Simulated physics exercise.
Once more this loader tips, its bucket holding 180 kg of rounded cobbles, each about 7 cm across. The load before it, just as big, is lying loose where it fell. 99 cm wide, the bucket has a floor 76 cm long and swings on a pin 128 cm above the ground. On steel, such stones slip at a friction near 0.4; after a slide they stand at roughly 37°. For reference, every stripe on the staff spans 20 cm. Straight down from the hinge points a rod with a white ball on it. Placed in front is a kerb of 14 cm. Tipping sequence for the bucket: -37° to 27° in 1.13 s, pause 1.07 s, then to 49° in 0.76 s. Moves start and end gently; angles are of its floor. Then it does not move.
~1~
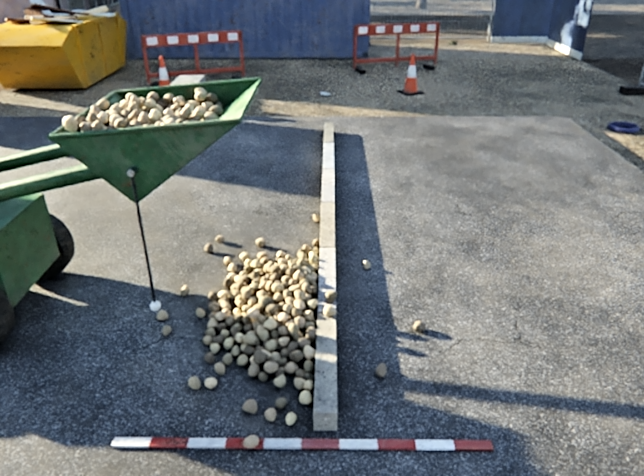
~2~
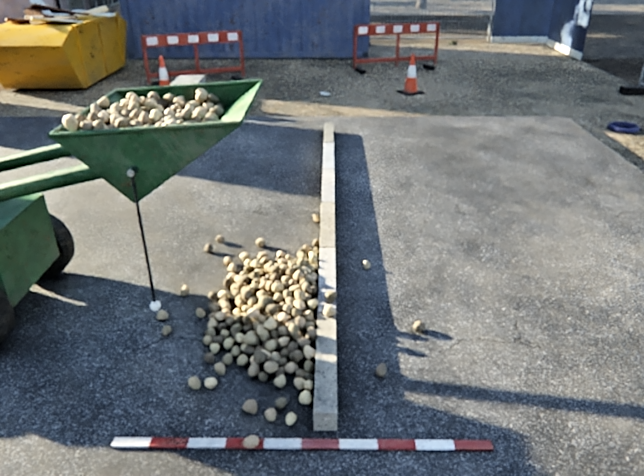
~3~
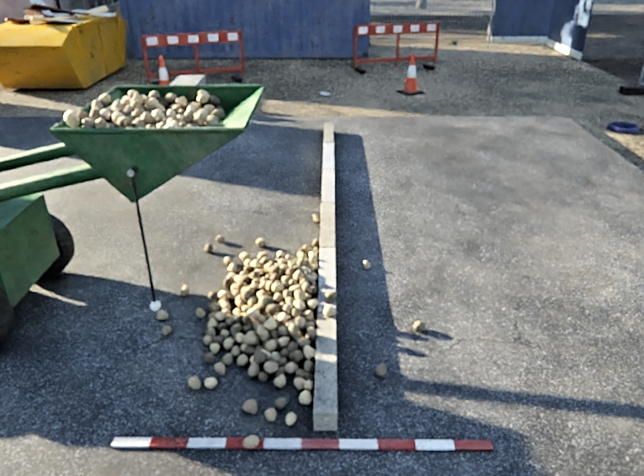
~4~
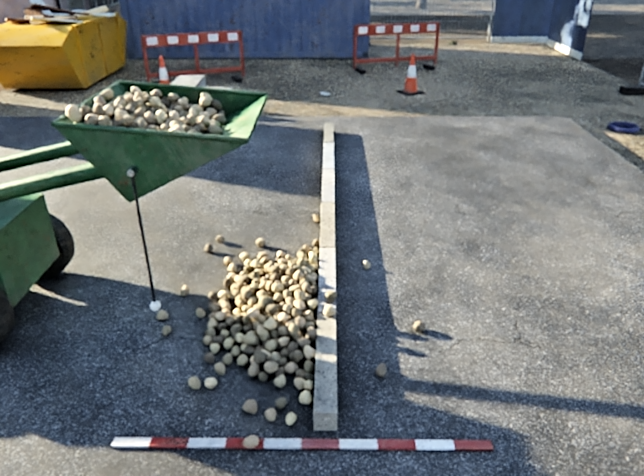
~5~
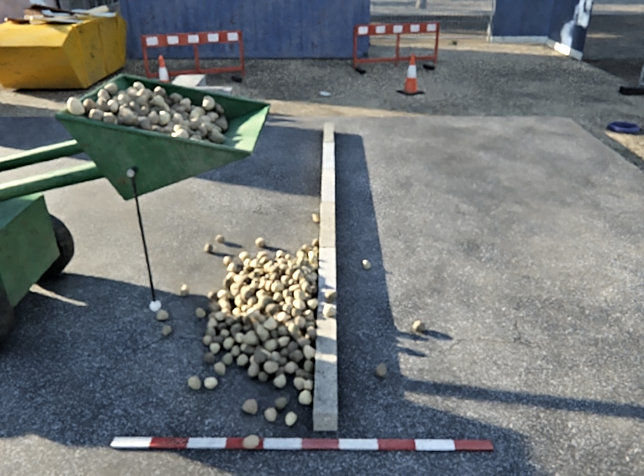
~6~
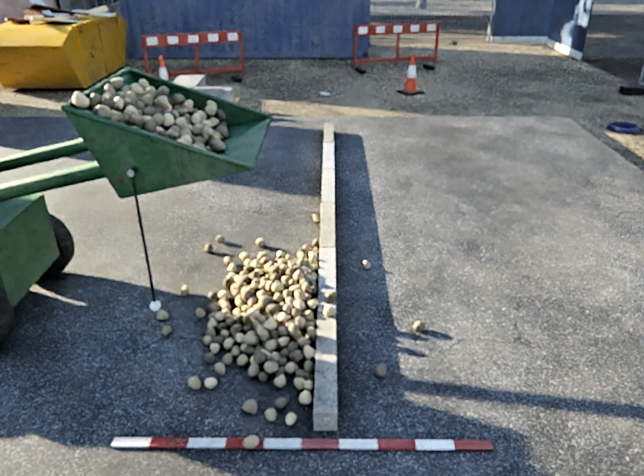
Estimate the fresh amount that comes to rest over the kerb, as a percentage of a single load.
About 46 per cent of a load.
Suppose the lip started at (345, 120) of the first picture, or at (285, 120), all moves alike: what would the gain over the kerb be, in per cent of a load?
First some 100, then 90 per cent.
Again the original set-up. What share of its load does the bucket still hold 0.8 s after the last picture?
90 % still inside.
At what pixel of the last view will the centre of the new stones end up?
Roughly at pixel (328, 302).
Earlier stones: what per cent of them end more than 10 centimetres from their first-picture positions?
5 per cent.
Then, 0.4 s after the last picture the floor is at 17°; in per cent of one load, 100 in the bucket, 99 on this side of the kerb, 1 over the kerb; the foremost stones are at (346, 317).
Then, 0.8 s after the last picture the floor is at 27°; in per cent of one load, 90 in the bucket, 109 on this side of the kerb, 1 over the kerb; the foremost stones are at (346, 317).
Then, 2.9 s after the last picture the floor is at 49°; in per cent of one load, 0 in the bucket, 153 on this side of the kerb, 47 over the kerb; the foremost stones are at (489, 315).
Then, 5.4 s after the last picture the floor is at 49°; in per cent of one load, 0 in the bucket, 153 on this side of the kerb, 47 over the kerb; the foremost stones are at (489, 315). Net gain over the kerb, 46.
